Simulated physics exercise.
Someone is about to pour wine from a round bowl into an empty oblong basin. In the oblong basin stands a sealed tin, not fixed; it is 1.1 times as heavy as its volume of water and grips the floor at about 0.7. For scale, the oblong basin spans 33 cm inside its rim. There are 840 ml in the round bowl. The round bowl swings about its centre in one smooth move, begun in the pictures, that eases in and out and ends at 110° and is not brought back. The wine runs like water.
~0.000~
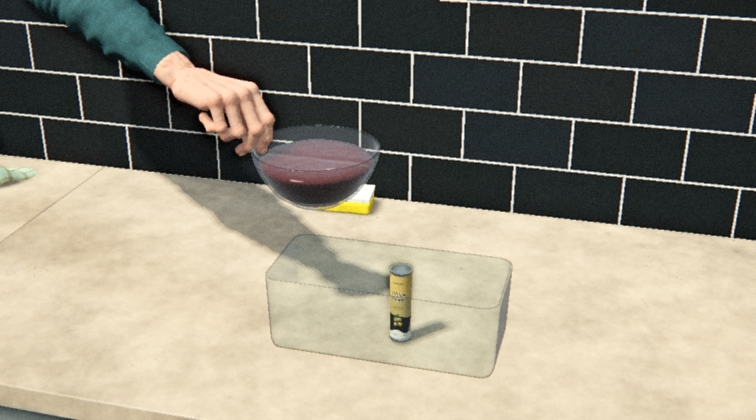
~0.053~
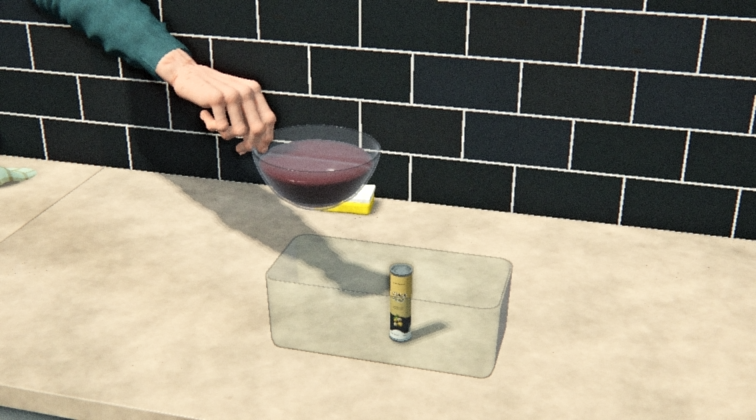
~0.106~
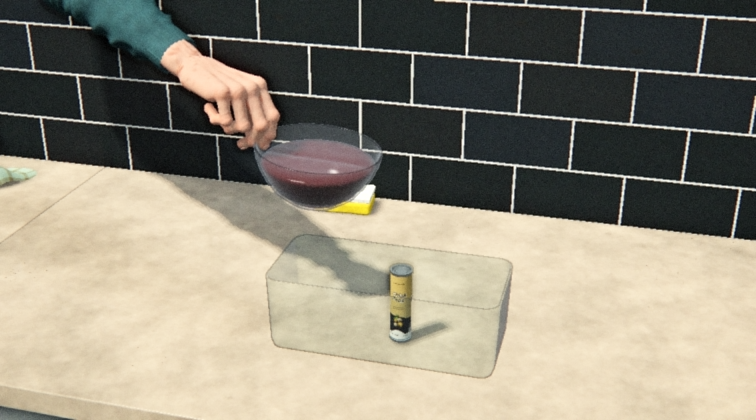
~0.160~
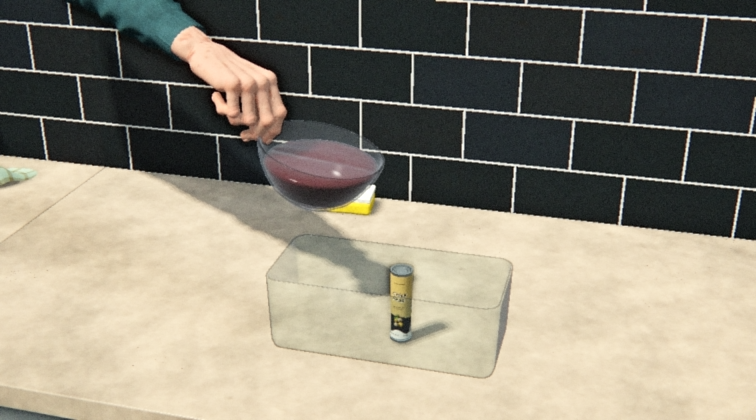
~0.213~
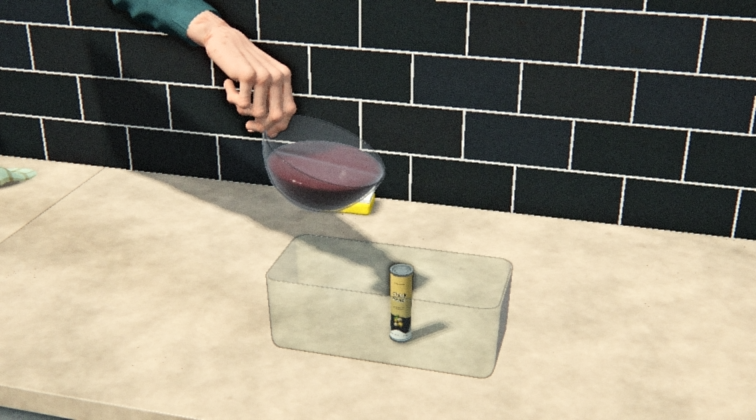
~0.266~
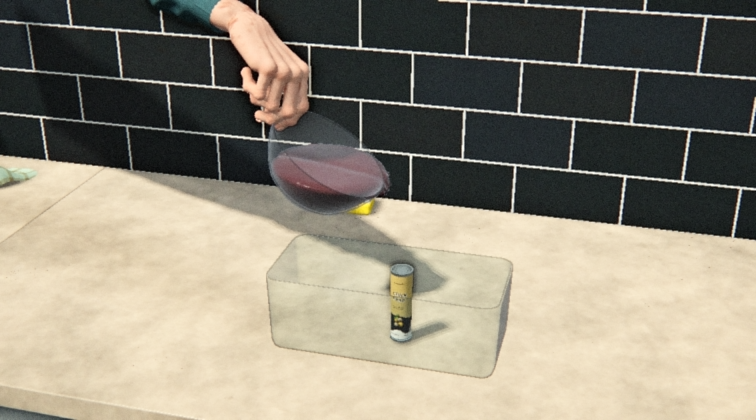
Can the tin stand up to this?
The tin keeps standing.
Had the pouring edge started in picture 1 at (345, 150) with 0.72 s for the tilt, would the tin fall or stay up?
Then it goes over.
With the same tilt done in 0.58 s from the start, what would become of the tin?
The tin stays up.
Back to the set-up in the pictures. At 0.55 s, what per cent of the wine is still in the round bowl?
Near 8 in a hundred.
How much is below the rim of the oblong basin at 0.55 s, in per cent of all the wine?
About 62 per cent.
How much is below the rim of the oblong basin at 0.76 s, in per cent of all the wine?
About 96 per cent.
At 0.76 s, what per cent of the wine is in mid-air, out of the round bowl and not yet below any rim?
Some 3 per cent.
By 0.55 s the tilt is 96° and 8 per cent is still to pour; the tin stands where it began.
By 0.76 s the tilt is 110° and 0 per cent is still to pour; the tin stands where it began.
By 0.98 s the tilt is 110° and 0 per cent is still to pour; the tin stands where it began.
By 1.22 s the tilt is 110° and 0 per cent is still to pour; the tin stands where it began.
At rest the tin stands where it began.
